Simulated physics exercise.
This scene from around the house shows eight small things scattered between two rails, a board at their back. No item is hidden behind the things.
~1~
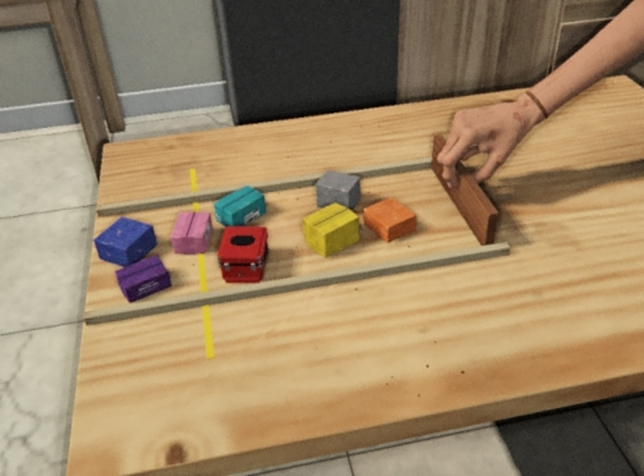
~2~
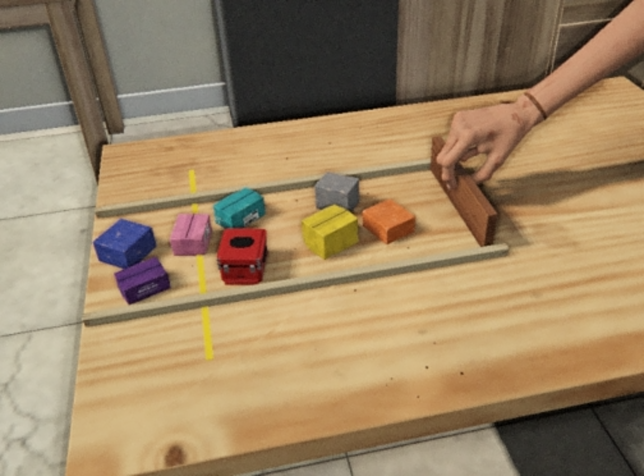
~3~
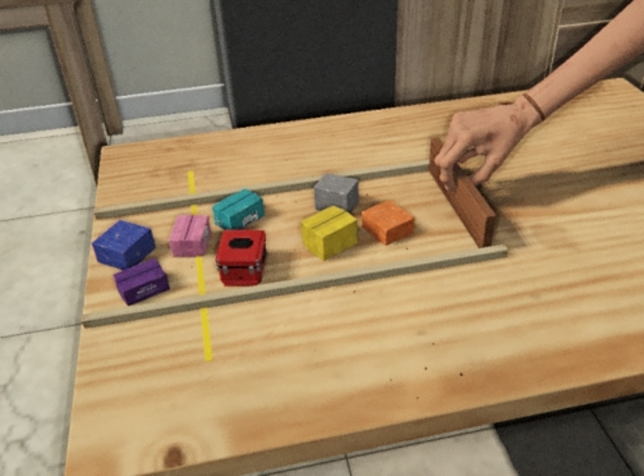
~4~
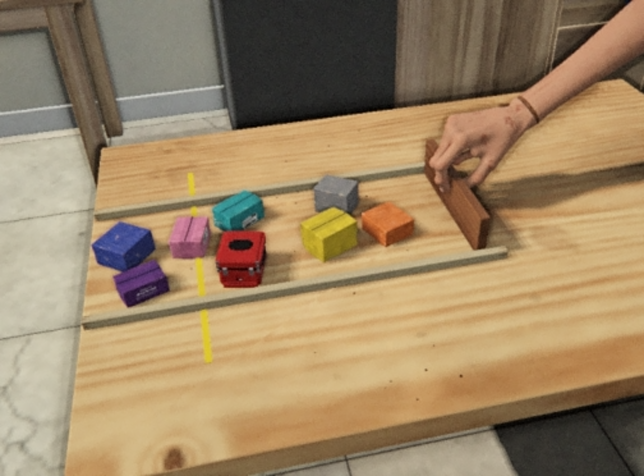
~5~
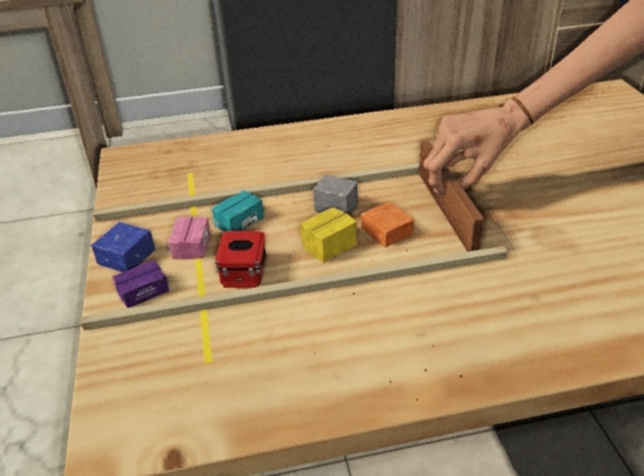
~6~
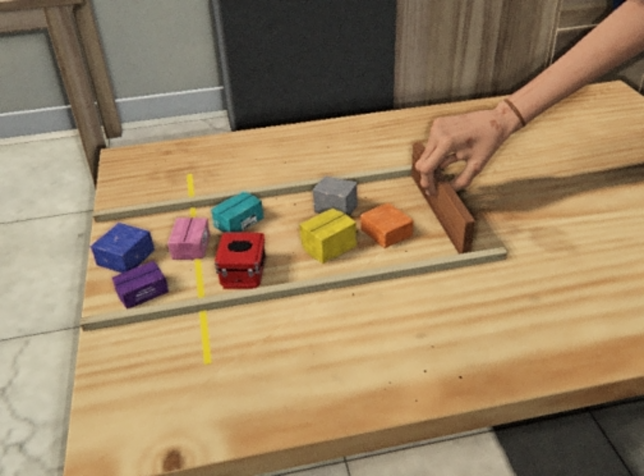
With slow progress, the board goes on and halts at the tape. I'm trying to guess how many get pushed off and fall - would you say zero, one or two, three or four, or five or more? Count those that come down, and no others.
I would say one or two.
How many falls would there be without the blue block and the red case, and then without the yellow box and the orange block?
Count of fallen: 0 / 0.
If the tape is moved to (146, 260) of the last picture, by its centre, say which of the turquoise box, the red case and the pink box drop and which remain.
Turquoise box remains, red case remains, pink box drops.
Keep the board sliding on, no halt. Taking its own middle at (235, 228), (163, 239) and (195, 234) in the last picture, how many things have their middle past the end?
0, 2 and 1.
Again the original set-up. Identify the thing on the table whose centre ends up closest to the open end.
Result - the pink box.
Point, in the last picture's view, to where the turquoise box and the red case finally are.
The first comes to rest at (148, 220), and the second at (168, 279).
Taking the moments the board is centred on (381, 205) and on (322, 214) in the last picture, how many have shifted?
At the first point the count is 2, at the second it's 4.
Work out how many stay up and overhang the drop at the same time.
Overhang count: 1.
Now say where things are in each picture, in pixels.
The first picture shows blue block (126, 242); purple box (143, 279); pink box (193, 233); board (461, 188); tape (200, 247).
The second picture shows purple box (143, 281); yellow box (330, 231).
The third picture shows pink box (191, 236); turquoise box (239, 211).
The fourth picture shows blue block (124, 247); orange block (388, 224).
The fifth picture shows purple box (141, 284); grey block (336, 197).
The sixth picture shows blue block (123, 248); purple box (140, 285); pink box (190, 239); board (440, 196); tape (197, 252).
A little later, none off yet; blue block at rest near (123, 248); purple box at rest near (140, 285); pink box at rest near (190, 239).
Next, none off yet; blue block at rest near (123, 248); purple box moving near (130, 290); pink box shifted a little near (175, 238).
When it is over, the number that fall off is one or two; down, blue block.
